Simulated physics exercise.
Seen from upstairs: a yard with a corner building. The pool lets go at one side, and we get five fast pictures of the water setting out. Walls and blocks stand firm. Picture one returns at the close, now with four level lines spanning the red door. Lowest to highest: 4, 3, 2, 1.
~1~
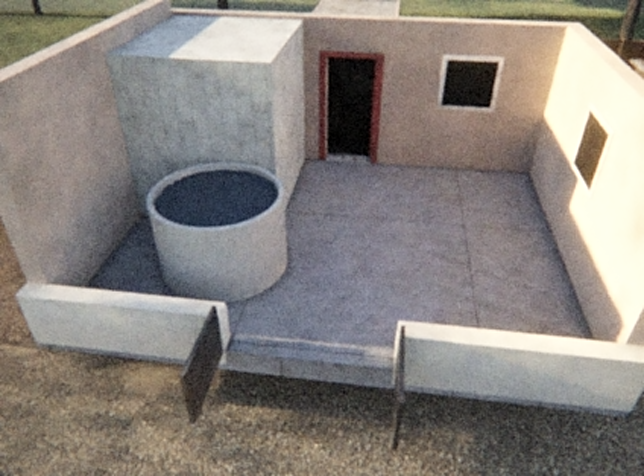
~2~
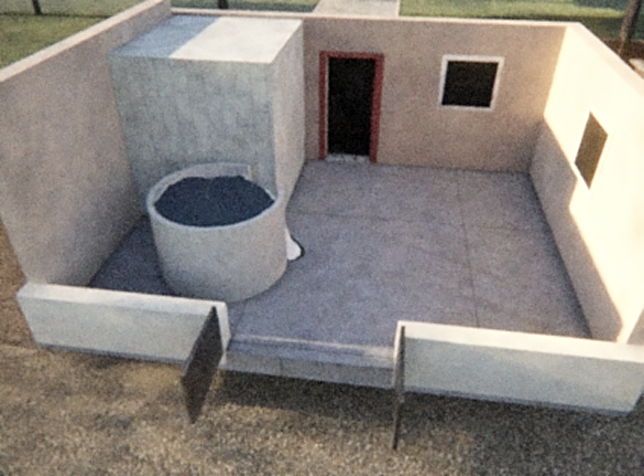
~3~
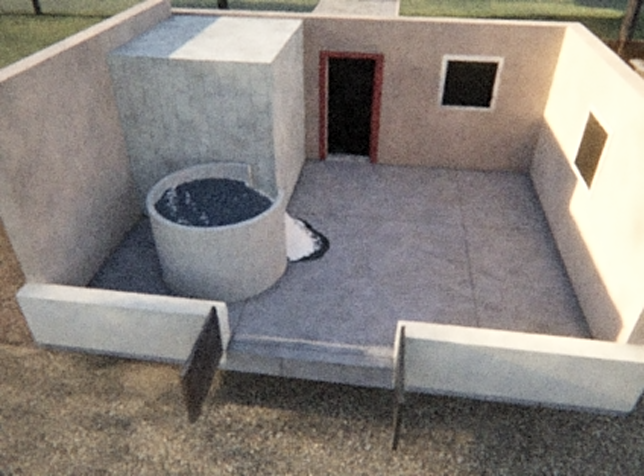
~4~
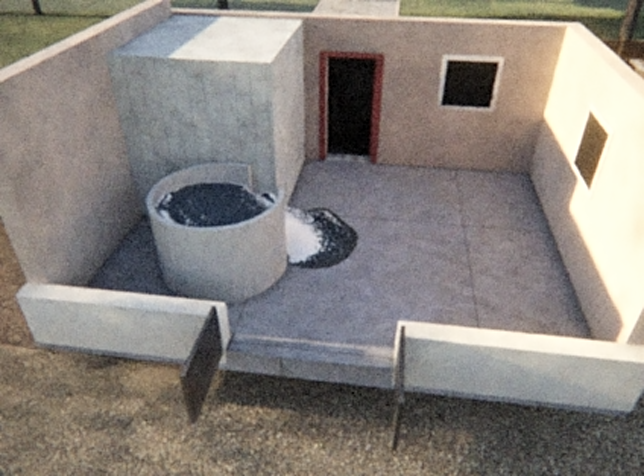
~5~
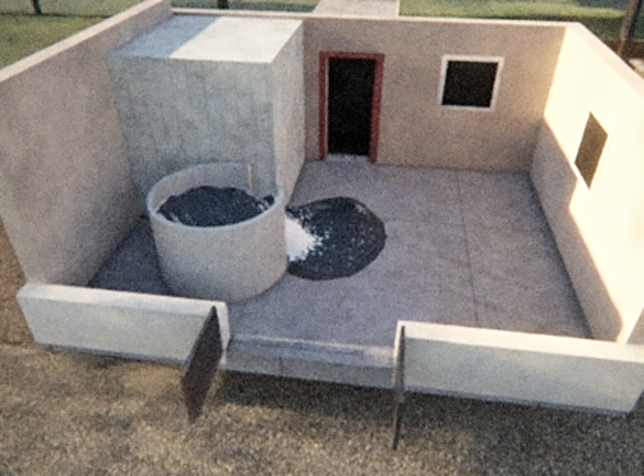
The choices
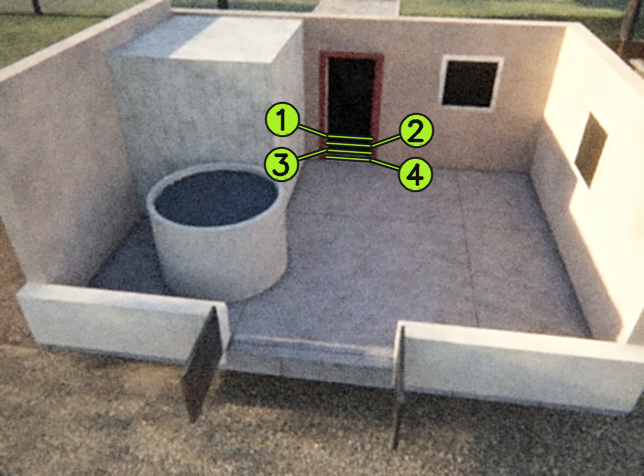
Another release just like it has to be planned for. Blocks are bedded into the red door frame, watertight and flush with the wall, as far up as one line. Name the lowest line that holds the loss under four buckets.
It is 3.
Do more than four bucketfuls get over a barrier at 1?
No.
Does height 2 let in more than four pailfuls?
No.
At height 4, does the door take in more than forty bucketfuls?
No, less.
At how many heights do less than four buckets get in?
Three of the four.
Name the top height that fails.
4 it is.
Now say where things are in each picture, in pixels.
Water in the pool at rest, its middle at (217, 198); foot of the red doorway at (348, 161); open gate at (310, 308), in the first frame.
In the second frame, 1 % of the ground under water, visible out to (298, 254).
In the third frame, 3 % of the ground under water, visible out to (325, 245).
In the fourth frame, 6 % of the ground under water, visible out to (351, 233).
In the fifth frame, 12 % of the ground under water, visible out to (356, 202).
In lime, 1 at (349, 137); 2 at (349, 144); 3 at (348, 151); 4 at (348, 158); from the bottom up 4, 3, 2, 1.
If 1 is chosen, nothing gets over.
If 2 is chosen, nothing gets over.
If 3 is chosen, a splash gets over, under a bucket.
If 4 is chosen, about 14 bucketfuls get in.
